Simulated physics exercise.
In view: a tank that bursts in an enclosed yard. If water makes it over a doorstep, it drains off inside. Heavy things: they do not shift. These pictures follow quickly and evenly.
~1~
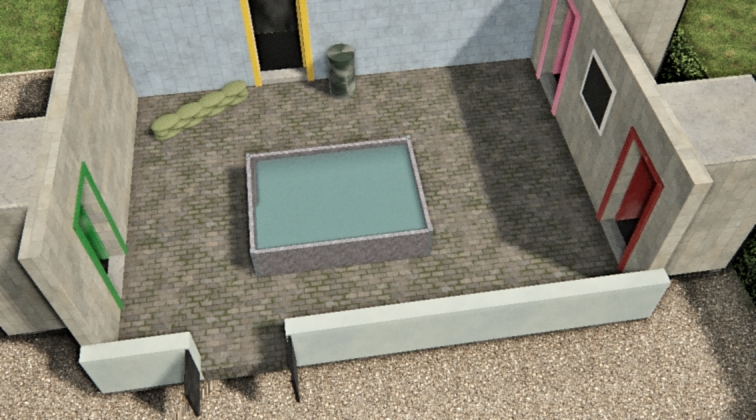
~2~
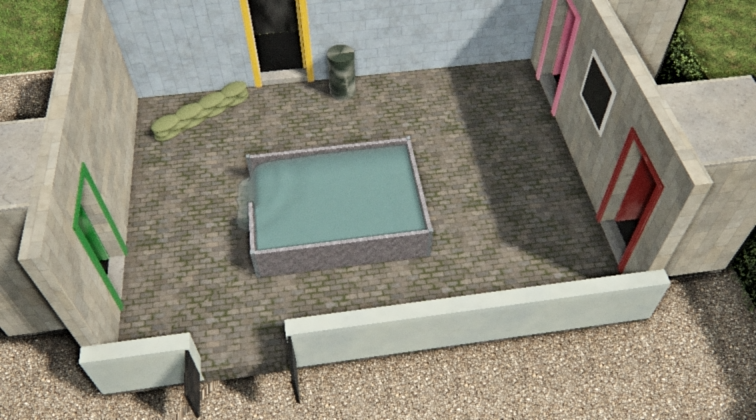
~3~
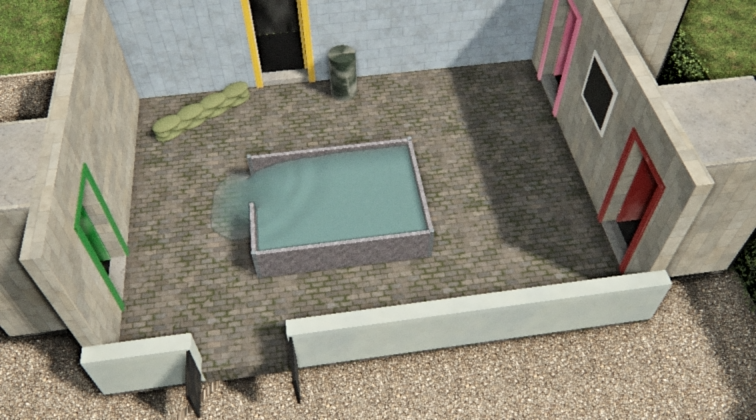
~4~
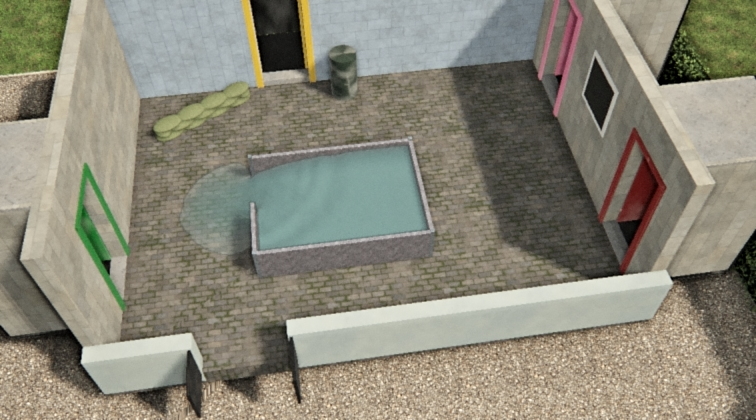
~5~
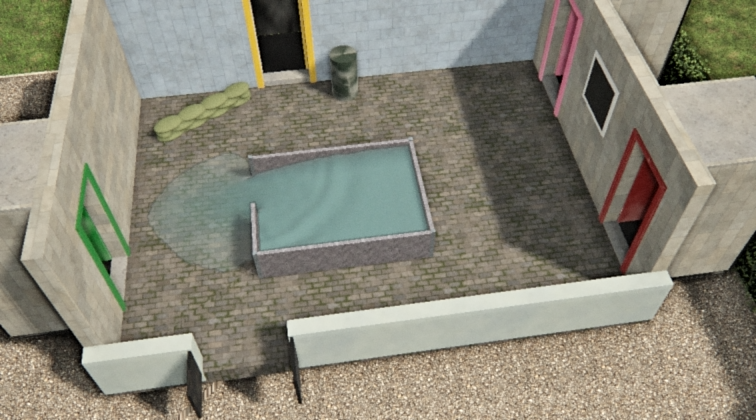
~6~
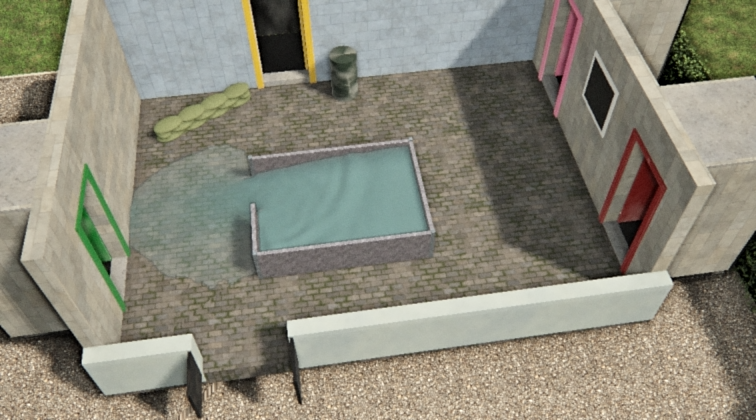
A paved yard enclosed by walls is seen from high above, with gravel in front and grass beyond the corners. A stone-sided tank of blue-green water sits in the middle, with a green doorframe at left, yellow at back, pink and red at right, and pale green sacks near a dark mottled barrel. Water pours through a gap in the tank's left side and fans leftward across the paving.
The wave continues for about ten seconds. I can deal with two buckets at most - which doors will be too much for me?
Here is how it goes: The red door will be manageable; the pink door will be manageable; the yellow door will be manageable; the green door will be too much.
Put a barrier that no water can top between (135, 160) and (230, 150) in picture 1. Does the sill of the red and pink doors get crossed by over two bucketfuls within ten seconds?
Log - red: Above the line; pink: Below the line.
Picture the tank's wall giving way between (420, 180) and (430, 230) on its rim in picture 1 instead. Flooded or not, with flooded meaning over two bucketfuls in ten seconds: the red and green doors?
In brief, the red one goes past the mark; the green one stops short.
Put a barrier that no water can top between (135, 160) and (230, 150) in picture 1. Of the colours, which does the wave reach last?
I'd go with the pink door.
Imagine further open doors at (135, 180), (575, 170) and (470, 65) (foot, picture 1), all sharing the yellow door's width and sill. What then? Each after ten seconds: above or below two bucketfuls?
Taking them as listed, the first overshoots, the second undershoots and the third undershoots.
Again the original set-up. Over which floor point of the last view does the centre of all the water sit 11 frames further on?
I'd place it roughly at (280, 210).
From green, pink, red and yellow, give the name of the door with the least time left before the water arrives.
It's the green-painted one.
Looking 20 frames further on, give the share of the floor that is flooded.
Around 30 percent, give or take.
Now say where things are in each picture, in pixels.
Still water in the tank at (336, 195), in the first picture.
The front is at a hidden place, out from the gap at (255, 198), in the second picture.
The front is at (221, 187), out from the gap at (256, 199), in the third picture.
The front is at (186, 221), out from the gap at (257, 199), in the fourth picture.
Water pours out at (258, 199) and has run to (154, 220), in the fifth picture.
The front is at (134, 195), out from the gap at (257, 199), in the sixth picture.
A moment on, water covers 15 % of the floor; the red door not reached, the pink door not reached, the yellow door not reached, the green door under two buckets in.
Next, water covers 20 % of the floor; the red door not reached, the pink door not reached, the yellow door not reached, the green door over two buckets in.
Then, water covers 30 % of the floor; the red door not reached, the pink door not reached, the yellow door wet at the sill, nothing in, the green door far over two buckets in.
Later, water covers 60 % of the floor; the red door not reached, the pink door not reached, the yellow door wet at the sill, nothing in, the green door far over two buckets in.
In the end, water covers 90 % of the floor; the red door under two buckets in, the pink door wet at the sill, nothing in, the yellow door wet at the sill, nothing in, the green door far over two buckets in.
